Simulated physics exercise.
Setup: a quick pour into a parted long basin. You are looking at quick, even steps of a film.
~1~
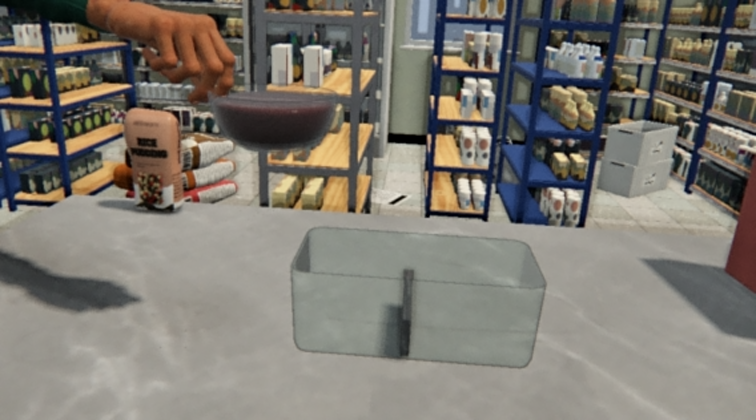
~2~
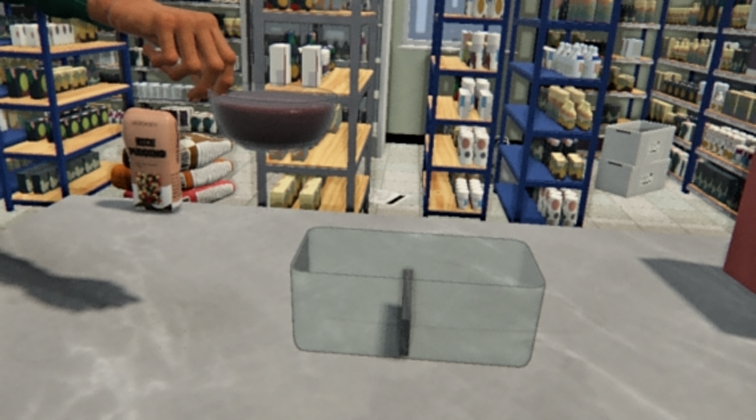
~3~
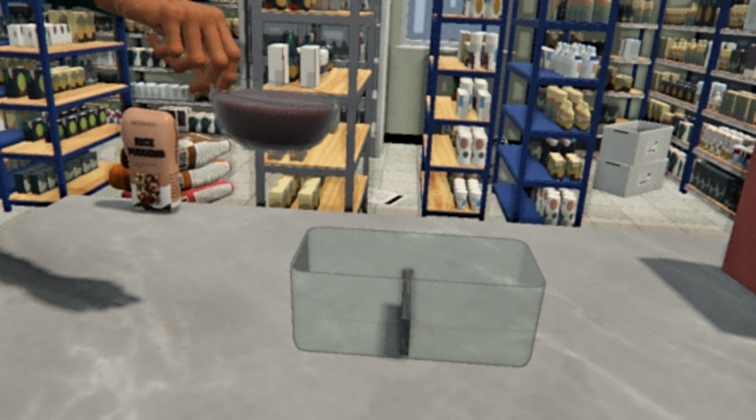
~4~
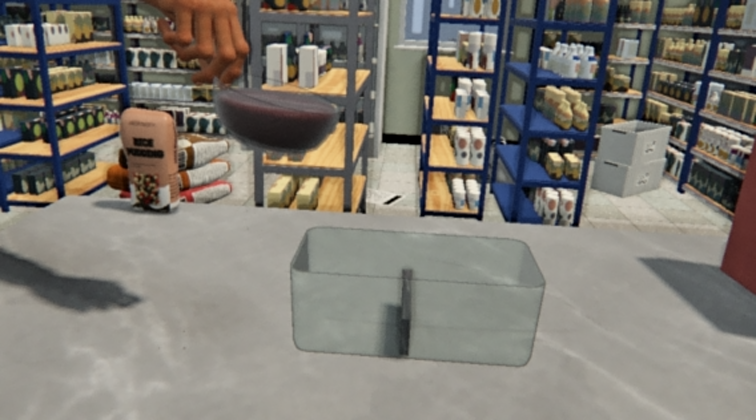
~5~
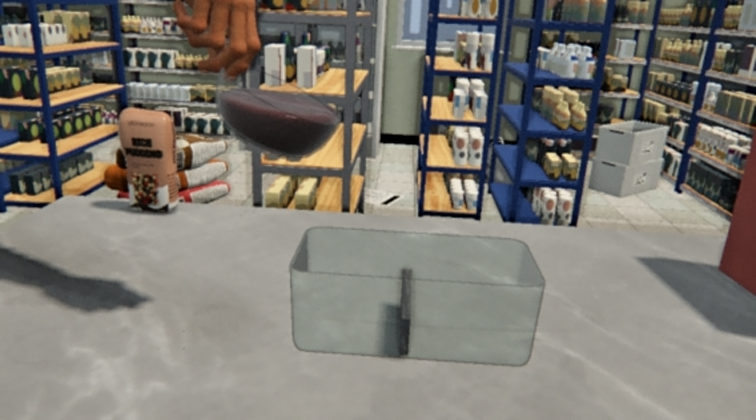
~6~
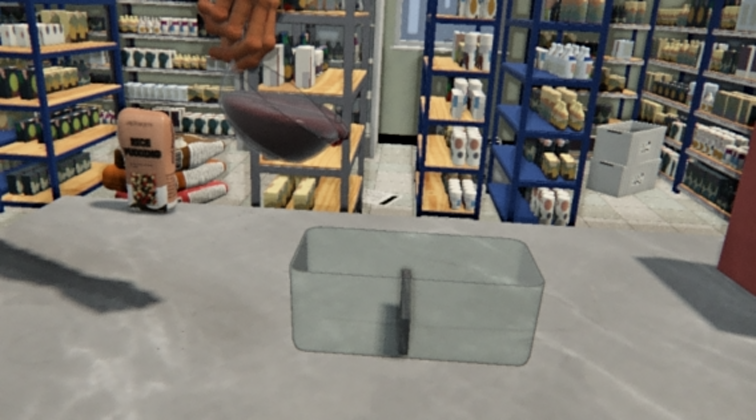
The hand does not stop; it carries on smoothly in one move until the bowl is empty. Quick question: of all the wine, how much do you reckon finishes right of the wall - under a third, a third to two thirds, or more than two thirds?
The share that settles right of the wall is smaller than one third, as I see it.
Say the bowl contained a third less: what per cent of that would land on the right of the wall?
I'd reckon close to 5 %.
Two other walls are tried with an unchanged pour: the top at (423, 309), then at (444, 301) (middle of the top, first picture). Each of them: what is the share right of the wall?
Record: Case 1 near 25 %, case 2 near 10 %.
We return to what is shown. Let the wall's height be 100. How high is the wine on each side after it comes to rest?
Left side roughly 50, right side roughly 10.
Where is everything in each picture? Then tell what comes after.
The first picture shows tilt 0°; pouring edge (337, 97); surface from (217, 97) to (335, 103); the long basin's rim runs from (301, 248) to (536, 264); the wall's top is at (408, 294).
The second picture shows tilt 2°; pouring edge (337, 99); surface from (217, 96) to (335, 104).
The third picture shows tilt 7°; pouring edge (338, 104); surface from (218, 93) to (336, 106).
The fourth picture shows tilt 14°; pouring edge (339, 113); surface from (220, 92) to (339, 109).
The fifth picture shows tilt 25°; pouring edge (339, 125); surface from (223, 91) to (339, 120); 3 per cent is over the edge.
The sixth picture shows tilt 37°; pouring edge (336, 138); surface from (225, 94) to (325, 120); 11 per cent is over the edge.
A moment on, the bowl is tipped right over and 6 per cent is still to pour, 48 is left of the wall and 0 right of it.
Next, the bowl is tipped right over and 0 per cent is still to pour, 81 is left of the wall and 2 right of it.
Then the bowl is tipped right over and 0 per cent is still to pour, 78 is left of the wall and 12 right of it.
Later the bowl is tipped right over and 0 per cent is still to pour, 78 is left of the wall and 12 right of it.
In the end 77 per cent lies left of the wall, 13 right of it and 10 outside.
